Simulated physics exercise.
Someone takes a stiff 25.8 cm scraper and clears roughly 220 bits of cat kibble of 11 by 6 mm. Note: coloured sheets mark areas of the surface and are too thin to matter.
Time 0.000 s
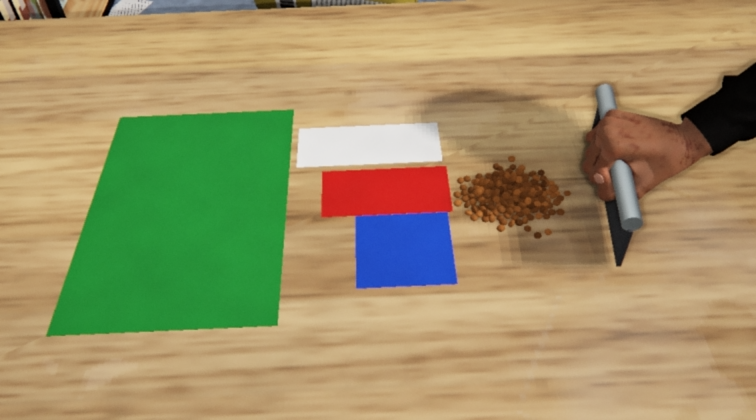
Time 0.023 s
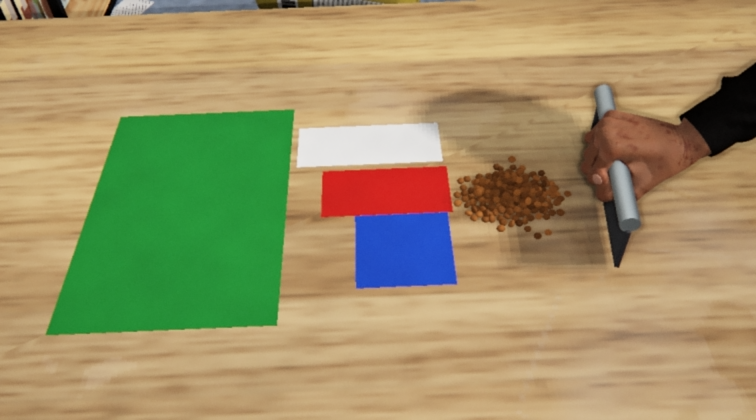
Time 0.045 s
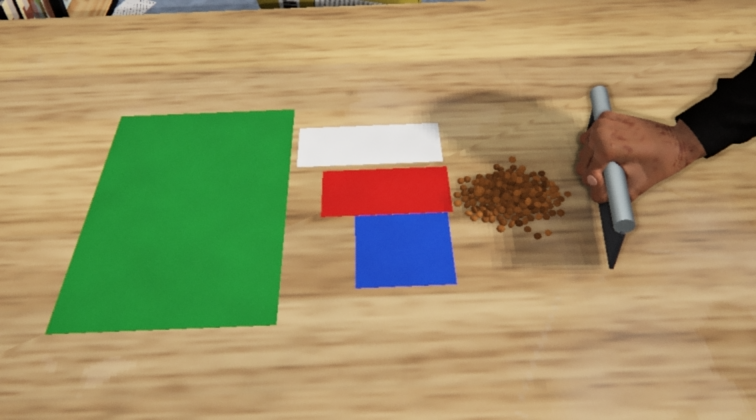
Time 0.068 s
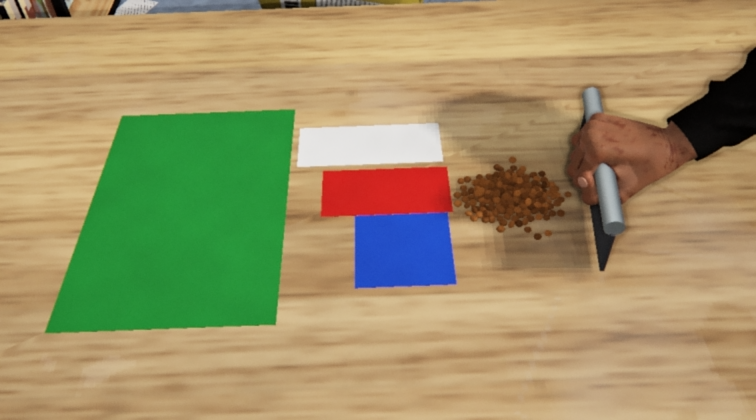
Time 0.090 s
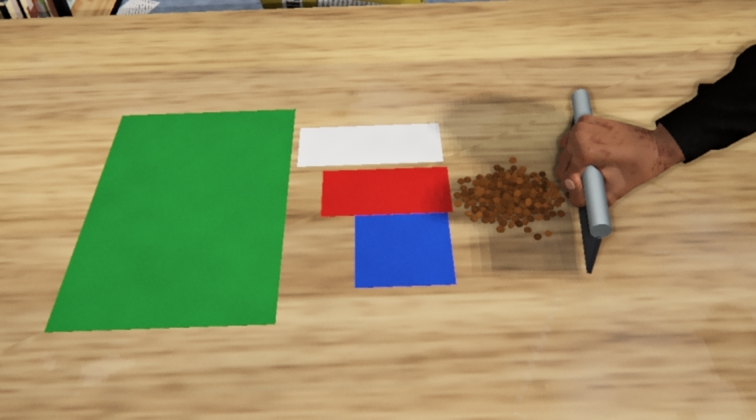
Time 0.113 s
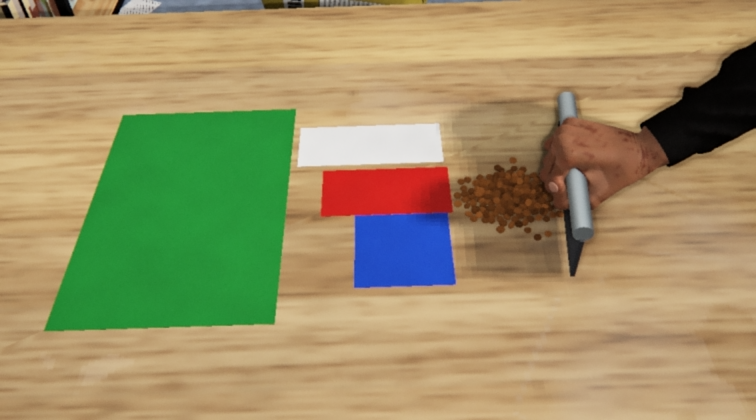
A hand in a dark sleeve, gripping a dark blade with a grey handle, slides it a short way leftward across a light wooden table until it meets the near right edge of a heap of small brown pieces, barely disturbing them. The steady view looks down at an angle. Left of the heap lie white, red and blue mats, stacked from far to near, and a large green mat beyond them.
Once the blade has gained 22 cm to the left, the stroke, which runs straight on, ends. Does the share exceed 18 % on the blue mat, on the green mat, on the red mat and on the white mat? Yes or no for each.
Blue mat - yes, green mat - no, red mat - yes, white mat - no.
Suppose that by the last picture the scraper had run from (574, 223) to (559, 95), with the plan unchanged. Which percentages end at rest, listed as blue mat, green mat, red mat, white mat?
Final: Blue mat = 15%, green mat = 0%, red mat = 40%, white mat = 30%.
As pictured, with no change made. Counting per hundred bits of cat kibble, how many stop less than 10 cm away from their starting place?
Close to 5 per cent finishes that near its start.
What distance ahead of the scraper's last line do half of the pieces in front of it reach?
I'd estimate near 7 centimetres.
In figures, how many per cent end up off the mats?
Roughly 10 percent.
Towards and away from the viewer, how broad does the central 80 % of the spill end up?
I'd put it at close to 16 cm, front to back.
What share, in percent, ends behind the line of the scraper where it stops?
Around 0 percent.
After 0.26 s, scraper 19 cm from its start, spill 15 cm wide; blue mat 15 %, red mat 35 %, off the mats 55 %.
Then, at 0.41 s, scraper 22 cm from its start, spill 20 cm wide; blue mat 35 %, red mat 50 %, white mat 10 %, off the mats 5 %.
Then, at 0.53 s, scraper 22 cm from its start, spill 20 cm wide; blue mat 30 %, red mat 50 %, white mat 10 %, off the mats 10 %.
At rest (1.1 s), blue mat 30 %, red mat 50 %, white mat 10 %, green mat 0 %, off the mats 10 %.
